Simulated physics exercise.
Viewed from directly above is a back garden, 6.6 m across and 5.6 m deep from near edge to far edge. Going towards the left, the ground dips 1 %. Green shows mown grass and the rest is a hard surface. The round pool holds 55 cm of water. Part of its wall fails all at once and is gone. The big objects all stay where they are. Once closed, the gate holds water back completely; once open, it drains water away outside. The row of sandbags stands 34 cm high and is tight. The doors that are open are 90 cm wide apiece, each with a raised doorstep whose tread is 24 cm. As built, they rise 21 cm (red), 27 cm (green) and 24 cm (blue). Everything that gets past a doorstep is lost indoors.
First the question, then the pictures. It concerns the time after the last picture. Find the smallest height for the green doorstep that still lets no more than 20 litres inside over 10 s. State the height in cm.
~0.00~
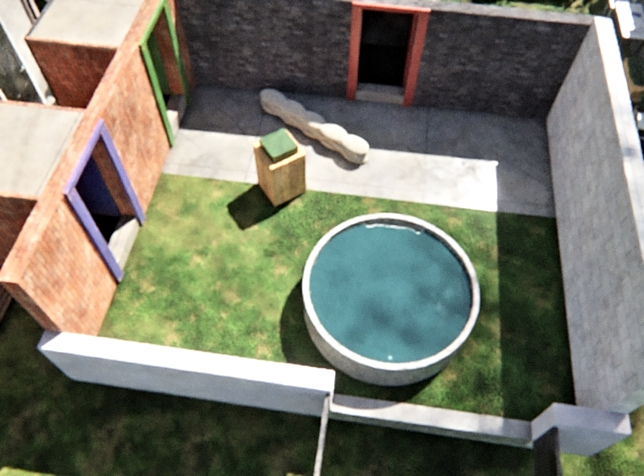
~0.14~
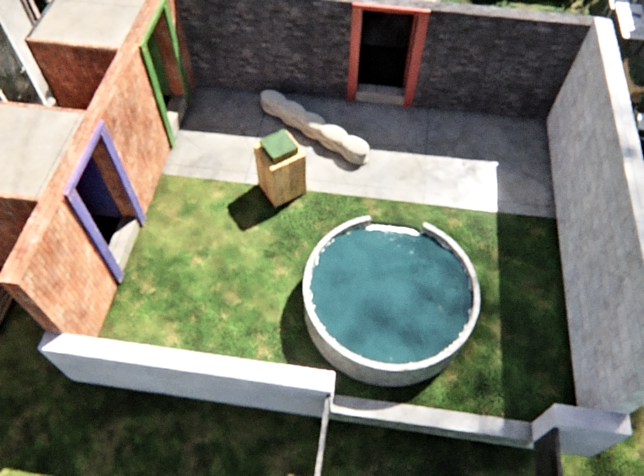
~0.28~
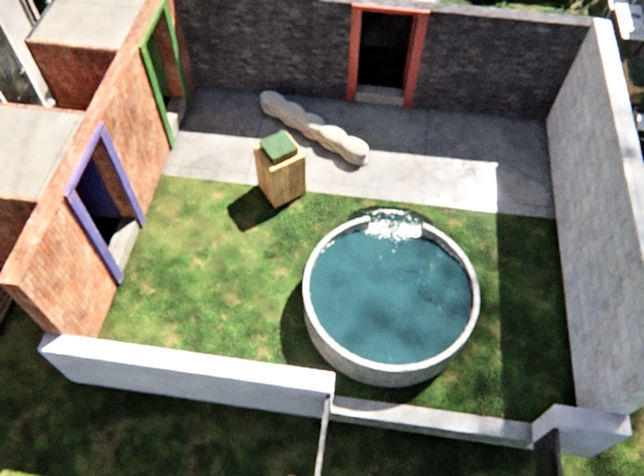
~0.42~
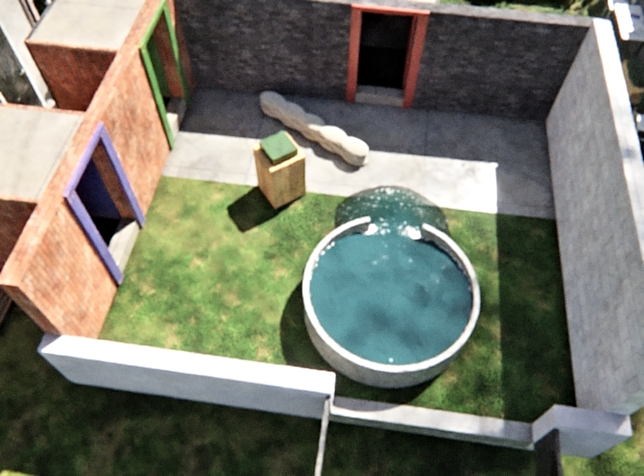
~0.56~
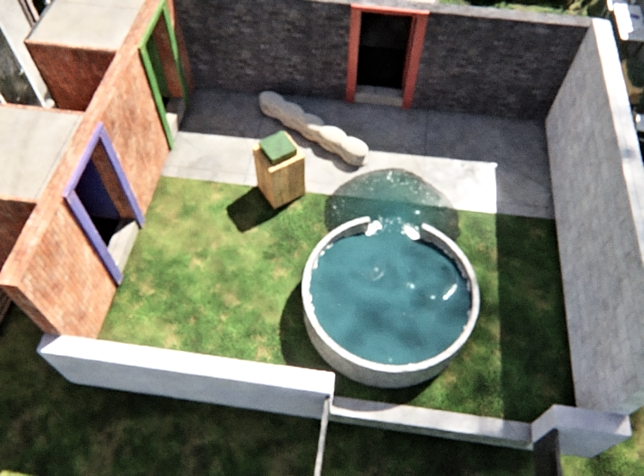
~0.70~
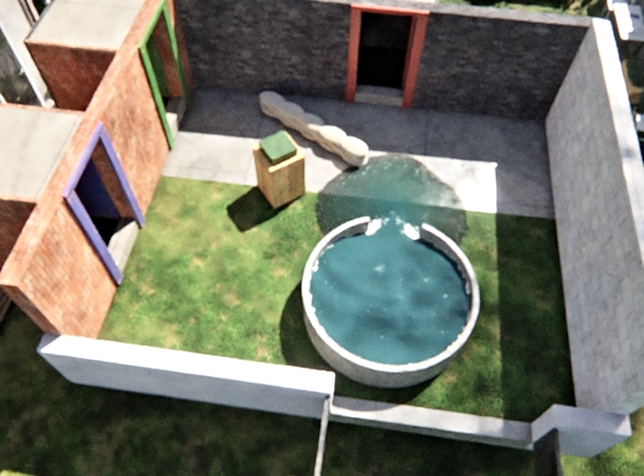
The green doorstep could go as low as about 8 cm.
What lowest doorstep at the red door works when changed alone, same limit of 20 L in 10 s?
At red, about 15 cm.
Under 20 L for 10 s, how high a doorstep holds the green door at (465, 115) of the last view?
Around 11.0 cm would do it.
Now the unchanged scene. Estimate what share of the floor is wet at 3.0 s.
Some 50 per cent is wet.
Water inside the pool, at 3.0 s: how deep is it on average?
Near 31 cm, averaged.
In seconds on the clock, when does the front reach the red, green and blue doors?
It reaches red at 1.3 s, green at 2.6 s, and blue at 6.0 s.
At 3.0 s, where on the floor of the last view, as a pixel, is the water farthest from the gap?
Somewhere near the pixel (196, 86).
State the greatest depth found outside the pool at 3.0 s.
Roughly 24 cm.
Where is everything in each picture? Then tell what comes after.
In the first frame, still water, 55 cm deep, in the round pool at (390, 288); the green door at (168, 80) is dry.
In the second frame, the front is at a hidden place, 0.3 m from the gap on the far side; 0.2 m2 of floor is wet, 55 cm left at the back.
In the third frame, the gap is on the far side, the front 0.6 m out at (375, 209); the back of the round pool holds 55 cm.
In the fourth frame, the front is at (402, 190), 1.1 m from the gap on the far side; 1.5 m2 of floor is wet, 55 cm left at the back.
In the fifth frame, the gap is on the far side, the front 1.5 m out at (406, 174); the back of the round pool holds 55 cm.
In the sixth frame, the front is at (411, 161), 1.8 m from the gap on the far side; 3.2 m2 of floor is wet, 55 cm left at the back; the green door at (167, 82), 4.5 m from the gap, is still 3.1 m from the nearest water.
After 1.4 s water covers 25 % of the floor, deepest (26 cm) near (391, 233); it has not reached the green door.
After 3.0 s water covers 50 % of the floor, deepest (24 cm) near (539, 120); 9 cm at the green door, 0 litres in over its 27 cm doorstep.
After 10.0 s water covers 90 % of the floor, deepest (12 cm) near (373, 104); 6 cm at the green door, 0 litres in over its 27 cm doorstep.
At the green door as built, the water arrived by 2.7 s and peaked near 12 cm at 4.4 s.
With a doorstep of 7 cm, 38 litres would have come in within the 10 s; with 10 cm, 6 litres. So under 20 litres takes about 8 cm.
